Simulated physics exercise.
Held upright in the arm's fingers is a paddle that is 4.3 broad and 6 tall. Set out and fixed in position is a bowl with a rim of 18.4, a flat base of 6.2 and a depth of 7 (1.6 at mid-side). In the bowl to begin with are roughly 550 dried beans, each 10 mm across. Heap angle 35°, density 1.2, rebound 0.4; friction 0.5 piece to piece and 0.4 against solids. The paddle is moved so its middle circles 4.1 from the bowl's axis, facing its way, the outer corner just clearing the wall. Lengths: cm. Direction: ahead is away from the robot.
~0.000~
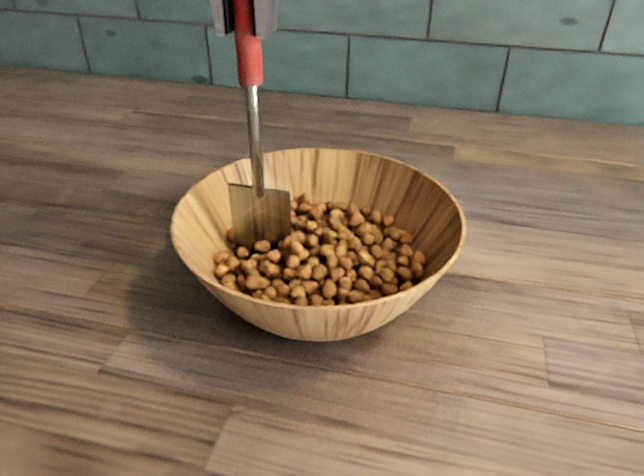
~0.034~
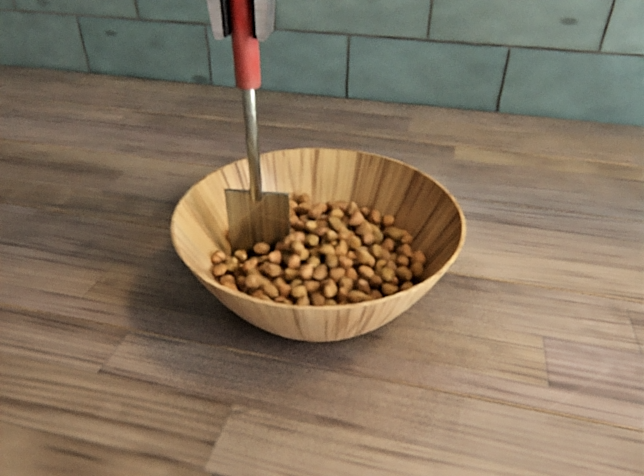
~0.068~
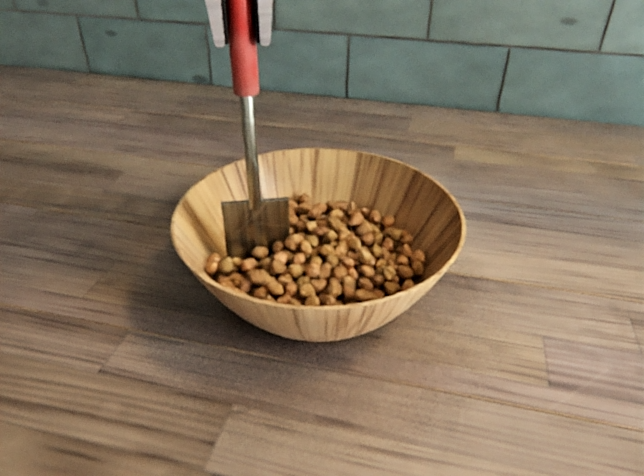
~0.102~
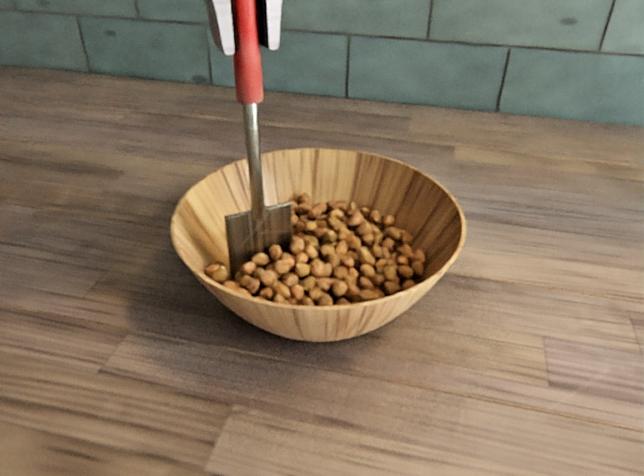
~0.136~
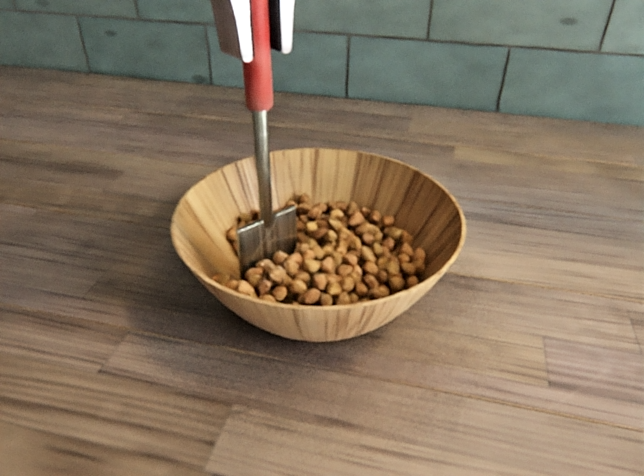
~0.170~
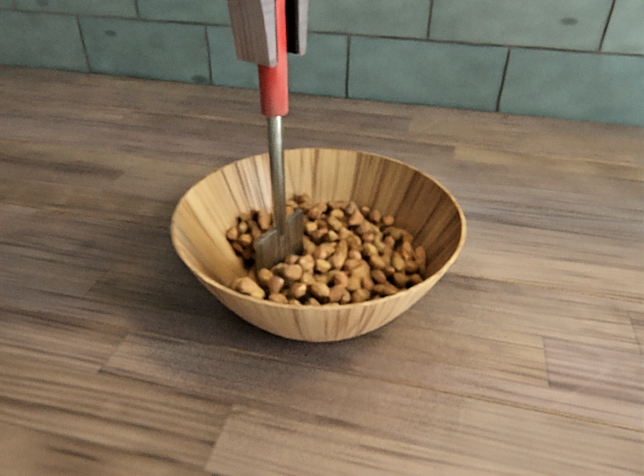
A flat metal paddle with a red handle, held upright by a robot gripper, stands in brown beans at the back left of a striped wooden bowl. It shifts slightly left, then sweeps toward the viewer and back rightward, turning as it goes and nudging the nearby beans.
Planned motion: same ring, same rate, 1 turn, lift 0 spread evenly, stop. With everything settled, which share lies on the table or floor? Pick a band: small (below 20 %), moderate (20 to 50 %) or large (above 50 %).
Small, below 20 %.
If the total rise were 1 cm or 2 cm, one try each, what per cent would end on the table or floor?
Estimates: 5 % then 0 %.
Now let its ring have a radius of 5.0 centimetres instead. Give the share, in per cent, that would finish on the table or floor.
Some 5 percent would.
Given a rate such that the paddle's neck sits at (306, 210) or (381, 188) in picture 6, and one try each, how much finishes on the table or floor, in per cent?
Some 10 and 35 %.
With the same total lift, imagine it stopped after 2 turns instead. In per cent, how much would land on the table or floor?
15 %.
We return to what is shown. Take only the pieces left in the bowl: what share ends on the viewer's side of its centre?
Roughly 70 per cent.
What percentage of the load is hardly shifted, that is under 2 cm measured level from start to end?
Around 15 per cent.
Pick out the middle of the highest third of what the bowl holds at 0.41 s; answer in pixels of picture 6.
Upper-third centre: Approx. (386, 216) px.
After 0.41 s, 182° round, highest piece 9 above the table; 543 in the bowl, 1 on the table or floor, 7 in flight or on the tool.
After 0.65 s, 295° round, highest piece 9 above the table; 531 in the bowl, 12 on the table or floor, 8 in flight or on the tool.
After 0.97 s, 0° round, highest piece 8 above the table; 515 in the bowl, 35 on the table or floor, 1 in flight or on the tool.
After 1.67 s, 0° round, highest piece 8 above the table; 515 in the bowl, 36 on the table or floor.
In the end, 515 in the bowl, 36 on the table or floor. That is 7 % on the table or floor.
